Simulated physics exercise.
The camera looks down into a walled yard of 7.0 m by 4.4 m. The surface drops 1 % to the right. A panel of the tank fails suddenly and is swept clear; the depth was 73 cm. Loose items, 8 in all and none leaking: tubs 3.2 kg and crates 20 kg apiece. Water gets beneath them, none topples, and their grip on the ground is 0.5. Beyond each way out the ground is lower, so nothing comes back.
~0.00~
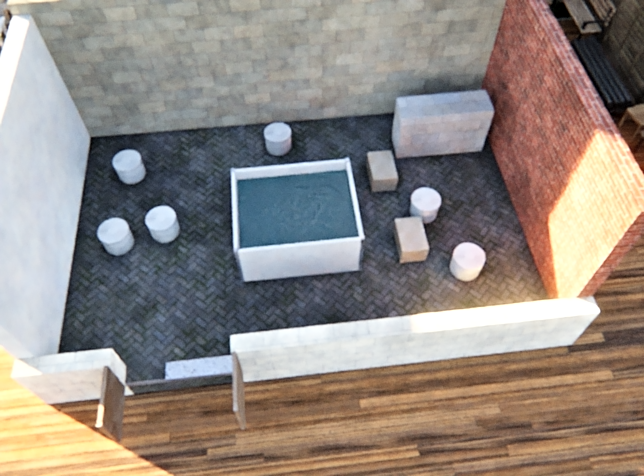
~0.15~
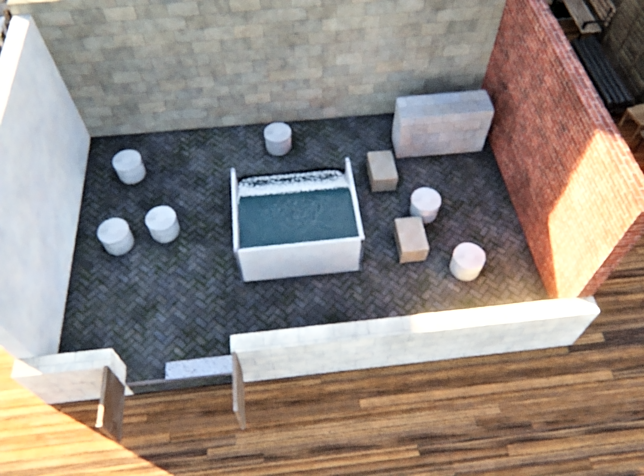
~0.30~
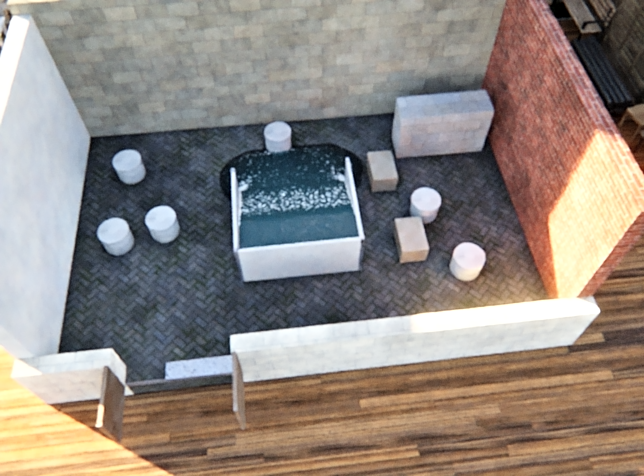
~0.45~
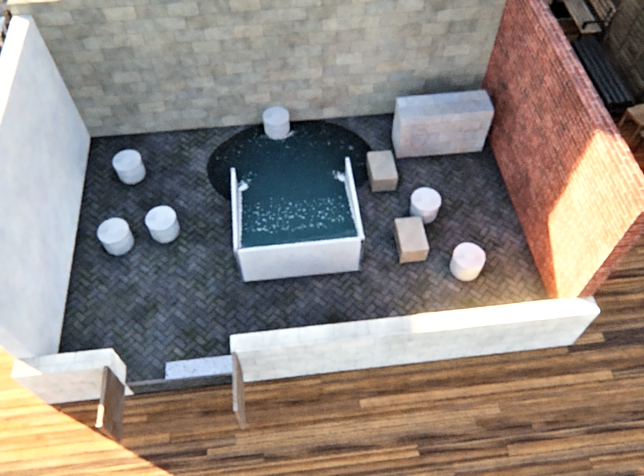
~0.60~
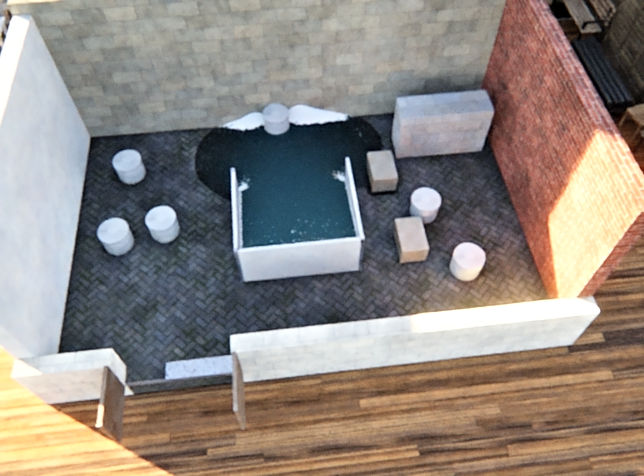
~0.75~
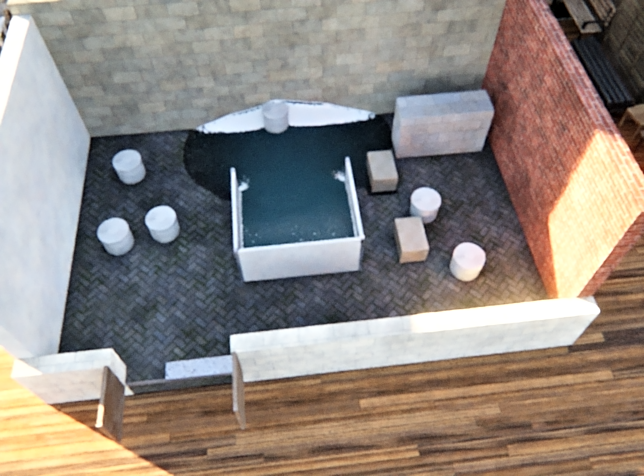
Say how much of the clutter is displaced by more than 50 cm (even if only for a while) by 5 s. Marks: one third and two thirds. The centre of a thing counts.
It is two thirds or above.
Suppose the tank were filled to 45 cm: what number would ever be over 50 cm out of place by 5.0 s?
In that case 3 of them.
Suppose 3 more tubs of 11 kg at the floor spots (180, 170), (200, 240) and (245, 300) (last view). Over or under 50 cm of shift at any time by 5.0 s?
In that order: More, less, short of it.
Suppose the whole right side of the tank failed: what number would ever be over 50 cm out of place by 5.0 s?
Then 5.
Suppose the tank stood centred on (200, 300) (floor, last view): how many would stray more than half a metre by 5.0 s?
In that case 6 of them.
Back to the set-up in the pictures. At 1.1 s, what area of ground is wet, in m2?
Some 8.5 m2.
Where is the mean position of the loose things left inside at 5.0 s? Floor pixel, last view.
At about (300, 289).
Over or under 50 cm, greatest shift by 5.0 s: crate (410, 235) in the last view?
It is short of it.
After 1.1 s 0 of 8 are over 50 cm from their spots; 1 afloat.
After 2.2 s 2 of 8 are over 50 cm from their spots; 1 afloat.
After 3.5 s 5 of 8 are over 50 cm from their spots; 3 afloat.
After 5.0 s 7 of 8 are over 50 cm from their spots, and 7 have been at some point; 6 afloat.
